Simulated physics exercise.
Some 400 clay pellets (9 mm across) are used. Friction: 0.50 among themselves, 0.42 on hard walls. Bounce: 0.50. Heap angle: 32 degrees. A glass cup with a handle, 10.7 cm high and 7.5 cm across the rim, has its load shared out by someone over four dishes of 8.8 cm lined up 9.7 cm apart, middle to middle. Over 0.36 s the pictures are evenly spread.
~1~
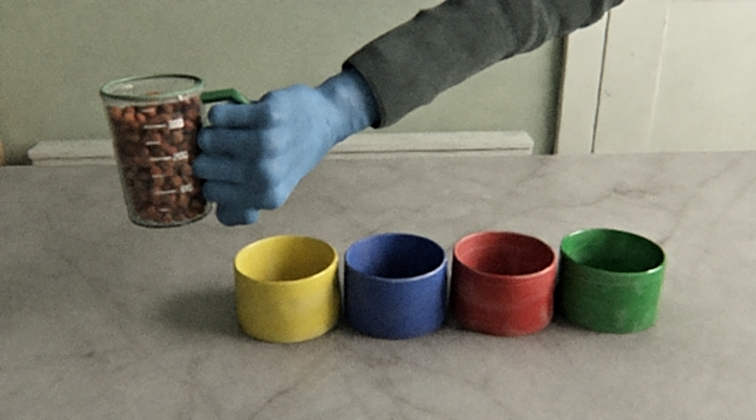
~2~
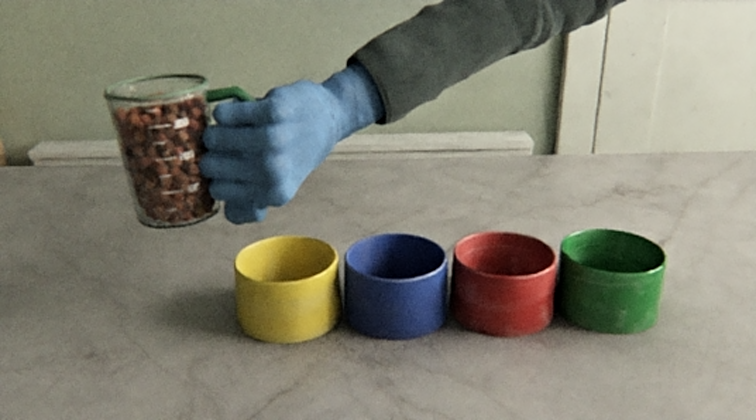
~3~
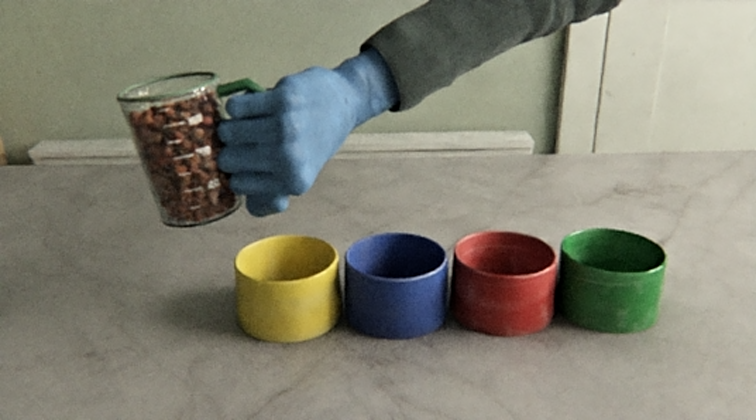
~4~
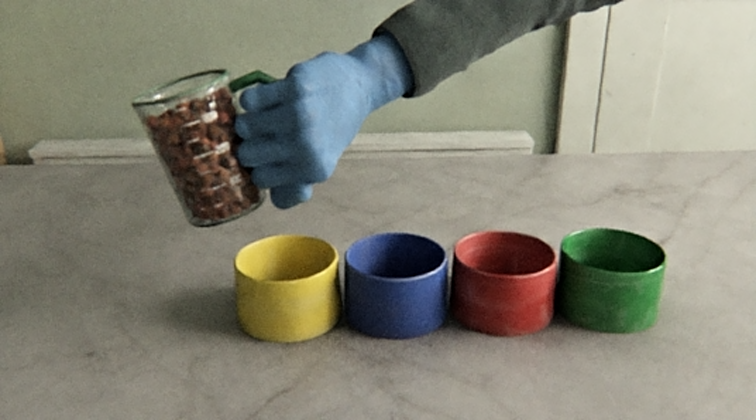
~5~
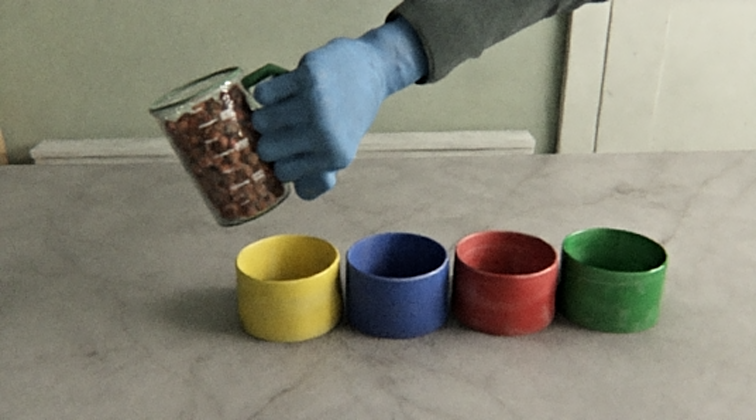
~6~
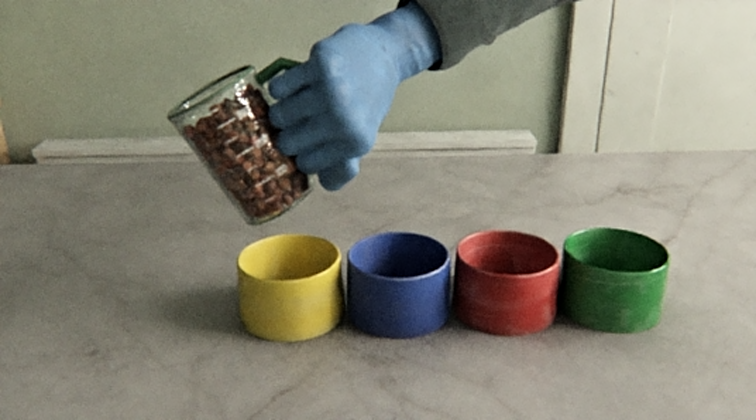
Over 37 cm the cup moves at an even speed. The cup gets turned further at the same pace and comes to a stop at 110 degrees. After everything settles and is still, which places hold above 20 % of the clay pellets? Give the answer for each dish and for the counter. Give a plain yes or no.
Red - yes, blue - yes, green - no, yellow - no, counter - no.
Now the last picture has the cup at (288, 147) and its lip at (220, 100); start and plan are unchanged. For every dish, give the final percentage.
In the end red holds 100, blue holds 0, green holds 0, yellow holds 0.
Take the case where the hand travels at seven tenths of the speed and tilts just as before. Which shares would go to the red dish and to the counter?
Shares - red 10, counter 10.
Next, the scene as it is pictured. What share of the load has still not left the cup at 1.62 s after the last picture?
Estimate: Around 20 % of the load.
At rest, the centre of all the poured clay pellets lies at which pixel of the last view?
Somewhere near (485, 290) in the last picture.
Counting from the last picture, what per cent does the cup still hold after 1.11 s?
Close to 60 in a hundred.
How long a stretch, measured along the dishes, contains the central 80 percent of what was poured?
That stretch comes to around 13 cm.
Then, 0.66 s after the last picture, tilt 86 degrees; cup holds 100 %.
Then, 1.11 s after the last picture, tilt 110 degrees; cup holds 60 %, blue 30 %.
Then, 1.62 s after the last picture, tilt 110 degrees; cup holds 20 %, red 40 %, blue 35 %.
In the end, red 60 %, blue 35 %, green 0 %, yellow 0 %, counter 5 %.
